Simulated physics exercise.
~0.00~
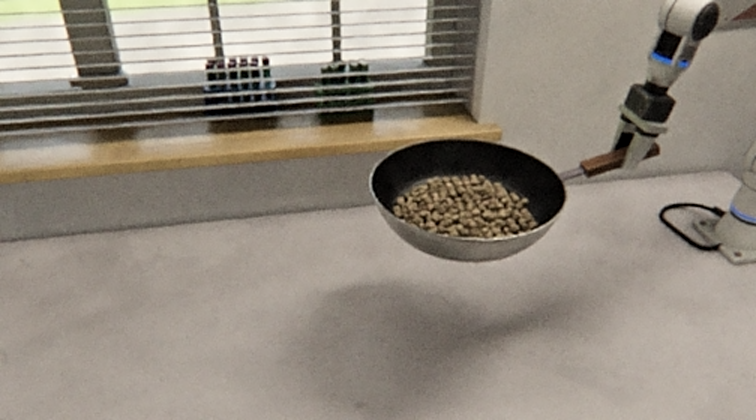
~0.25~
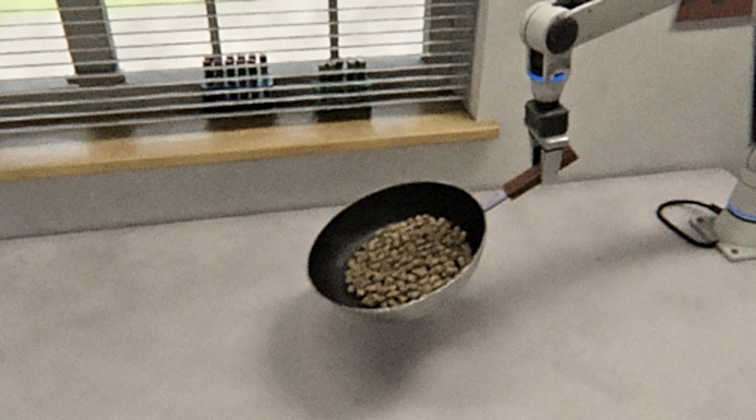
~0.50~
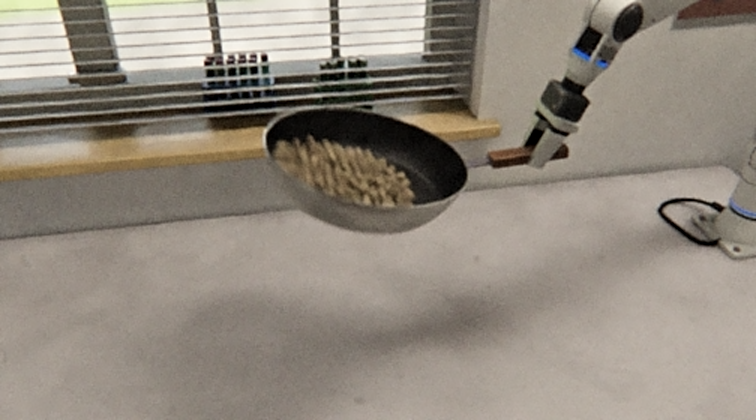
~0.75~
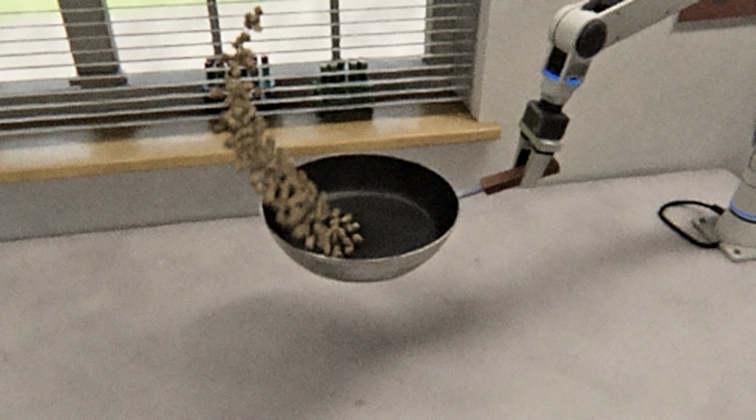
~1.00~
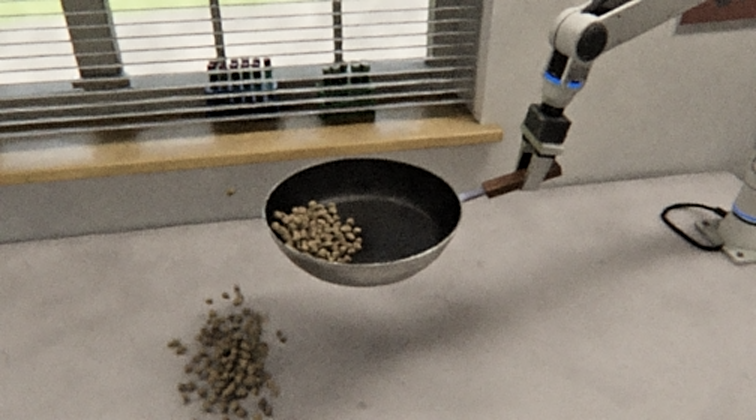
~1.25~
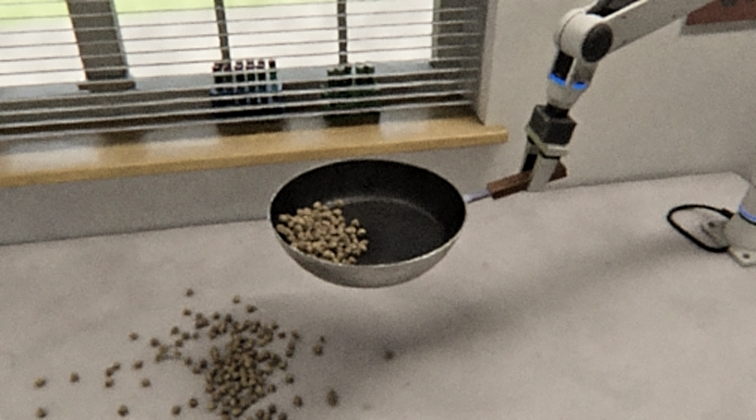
To begin with, a robot arm holds a black frying pan of small brownish pebbles above a pale grey surface, near a window with blinds. The arm swings the pan left and down, leaning it as the pebbles stay inside. It then lifts the pan up and further left, and the load shifts toward the left side. As the pan drops and straightens, a long stream of pebbles flies up over its left rim. Many land on the surface below and scatter outward, while the pan hangs still with a smaller heap left inside.
